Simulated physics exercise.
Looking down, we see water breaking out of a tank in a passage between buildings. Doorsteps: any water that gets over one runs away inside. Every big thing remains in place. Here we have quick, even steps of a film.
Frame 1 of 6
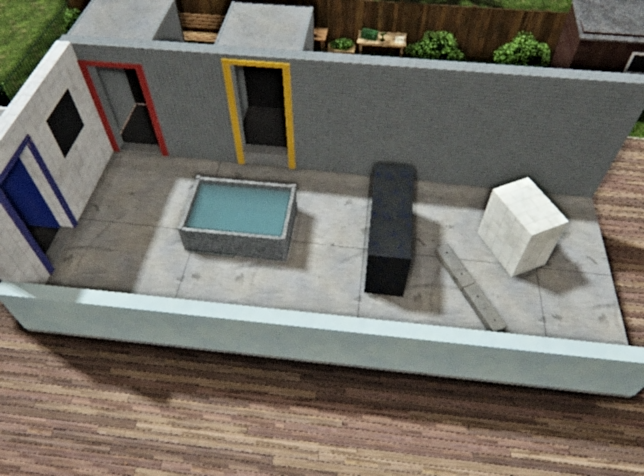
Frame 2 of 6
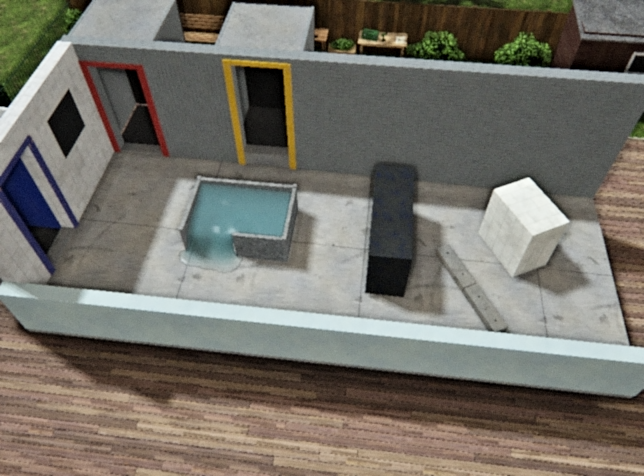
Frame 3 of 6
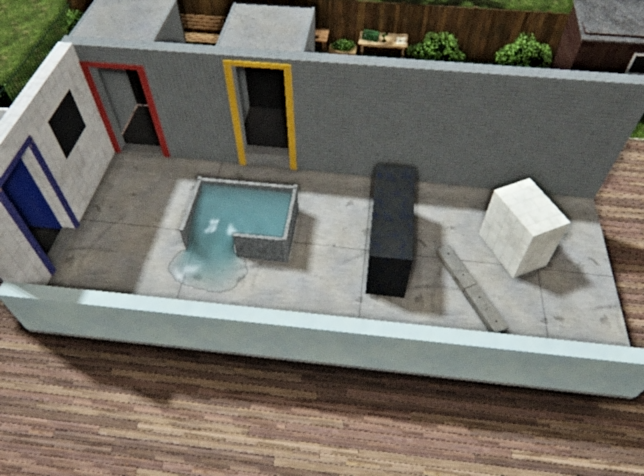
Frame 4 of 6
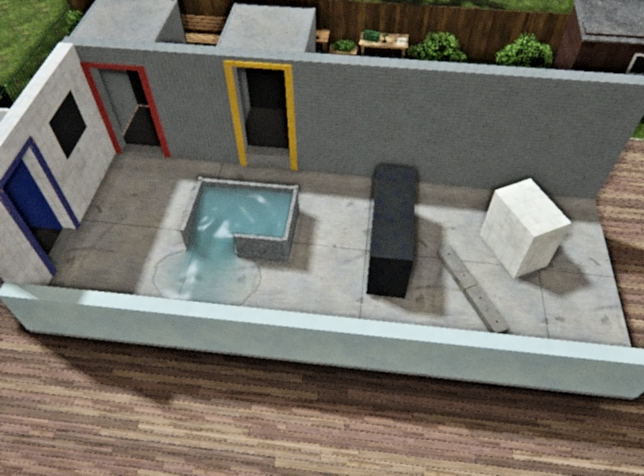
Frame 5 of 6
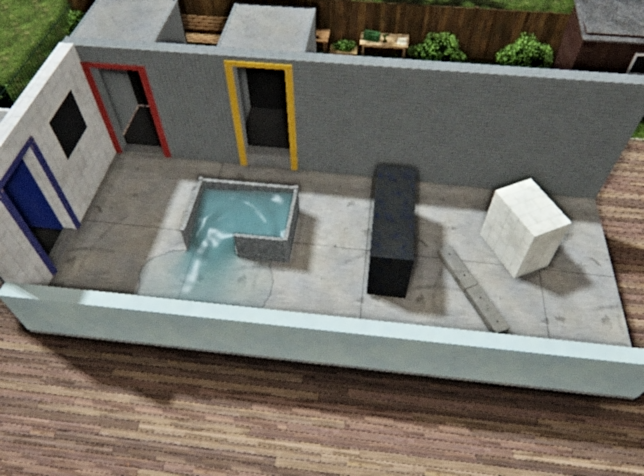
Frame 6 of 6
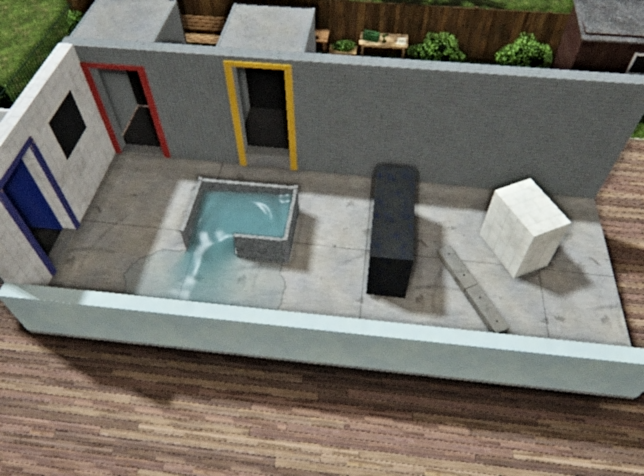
A walled concrete yard held a square tank of still water, until water poured out through a gap at its front left corner and spread in a widening puddle across the gray floor.
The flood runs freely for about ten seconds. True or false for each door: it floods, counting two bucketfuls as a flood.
Red door - true; yellow door - false; blue door - true.
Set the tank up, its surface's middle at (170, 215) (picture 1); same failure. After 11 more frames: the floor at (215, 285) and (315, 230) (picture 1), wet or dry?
I'd say swamped for the first and still dry for the second.
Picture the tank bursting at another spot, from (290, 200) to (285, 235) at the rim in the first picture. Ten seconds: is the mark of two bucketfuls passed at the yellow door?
Note: Yellow door misses the line.
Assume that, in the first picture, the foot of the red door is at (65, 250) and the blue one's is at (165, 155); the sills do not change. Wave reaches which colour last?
The flood gets to the yellow door after all the others.
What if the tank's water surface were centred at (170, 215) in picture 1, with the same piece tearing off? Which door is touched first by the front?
The door meant here is the blue one.
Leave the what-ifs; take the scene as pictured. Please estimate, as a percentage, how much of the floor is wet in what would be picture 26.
Estimated share: About 40 %.
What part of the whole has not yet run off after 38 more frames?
Estimate: 90 per cent.
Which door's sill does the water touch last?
Answer is the door marked yellow.
A moment on, water covers 10 % of the floor; the red door not reached, the yellow door not reached, the blue door not reached.
Next, water covers 25 % of the floor; the red door not reached, the yellow door not reached, the blue door wet at the sill, nothing in.
Then, water covers 40 % of the floor; the red door not reached, the yellow door not reached, the blue door over two buckets in.
Later, water covers 60 % of the floor; the red door over two buckets in, the yellow door wet at the sill, nothing in, the blue door over two buckets in.
In the end, water covers 70 % of the floor; the red door over two buckets in, the yellow door wet at the sill, nothing in, the blue door over two buckets in.
